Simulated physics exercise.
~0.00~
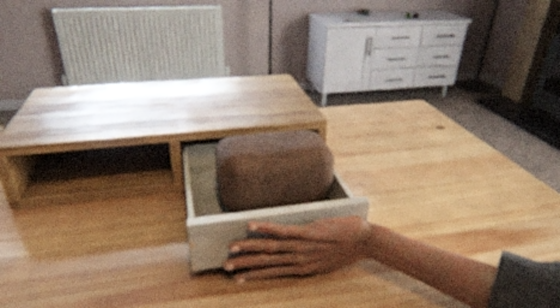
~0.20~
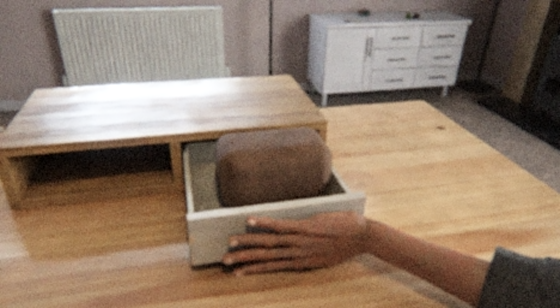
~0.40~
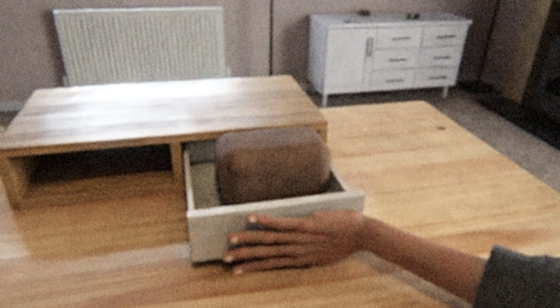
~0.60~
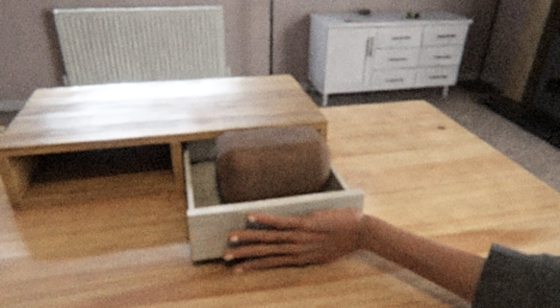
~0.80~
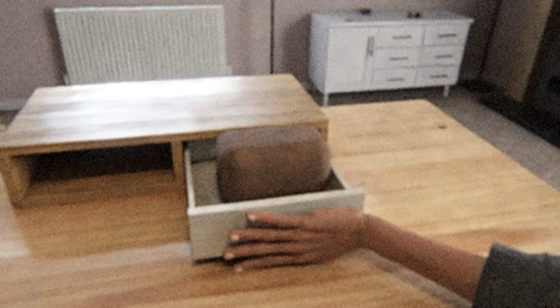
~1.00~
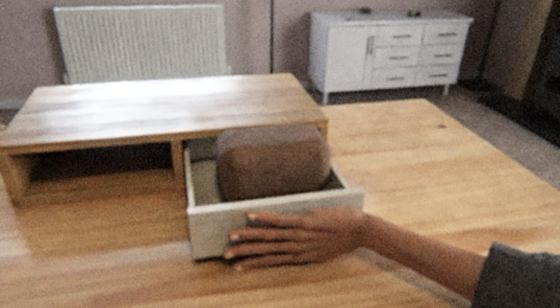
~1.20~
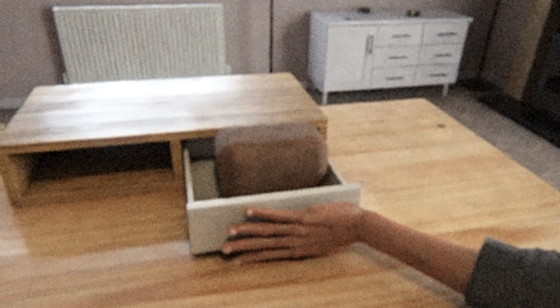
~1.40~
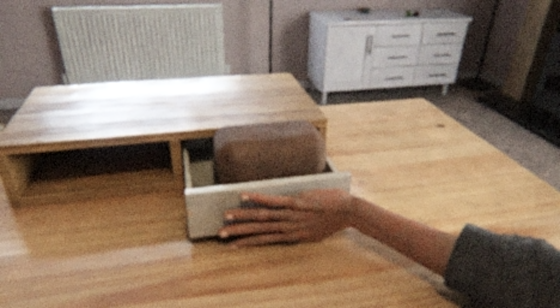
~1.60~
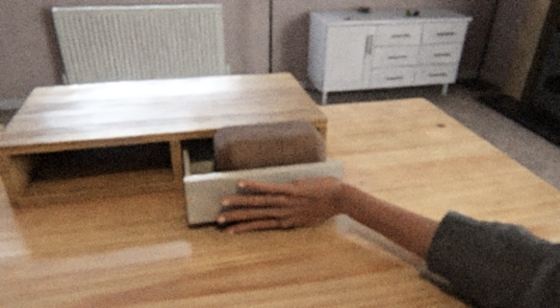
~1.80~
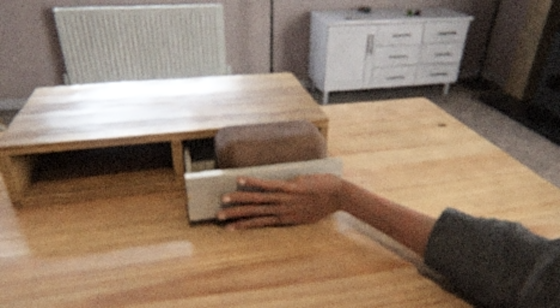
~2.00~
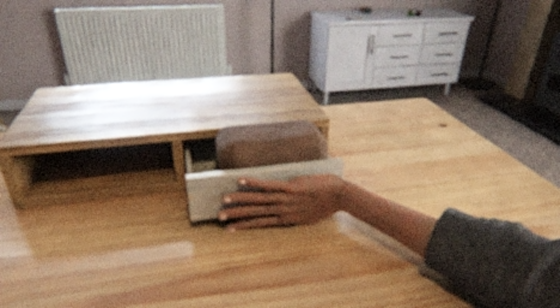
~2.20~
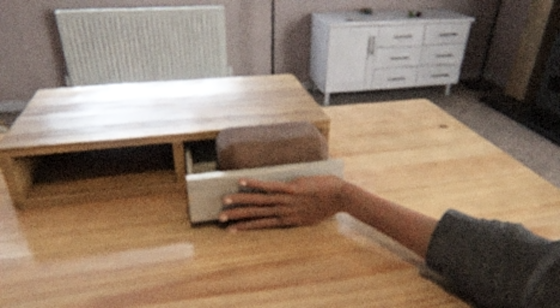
To begin with, a pale, open drawer holding a rounded brown loaf-like block sticks out from beneath a low wooden unit on a table, with a hand from the right resting against its front. The hand nudges the drawer in very slightly, then holds it nearly still for a while. Next it pushes again, and the drawer slides further under the wooden top, carrying the brown block with it. The movement then stops, and the hand stays pressed flat on the front. At the end the drawer remains partly open, with the block still showing above its front.
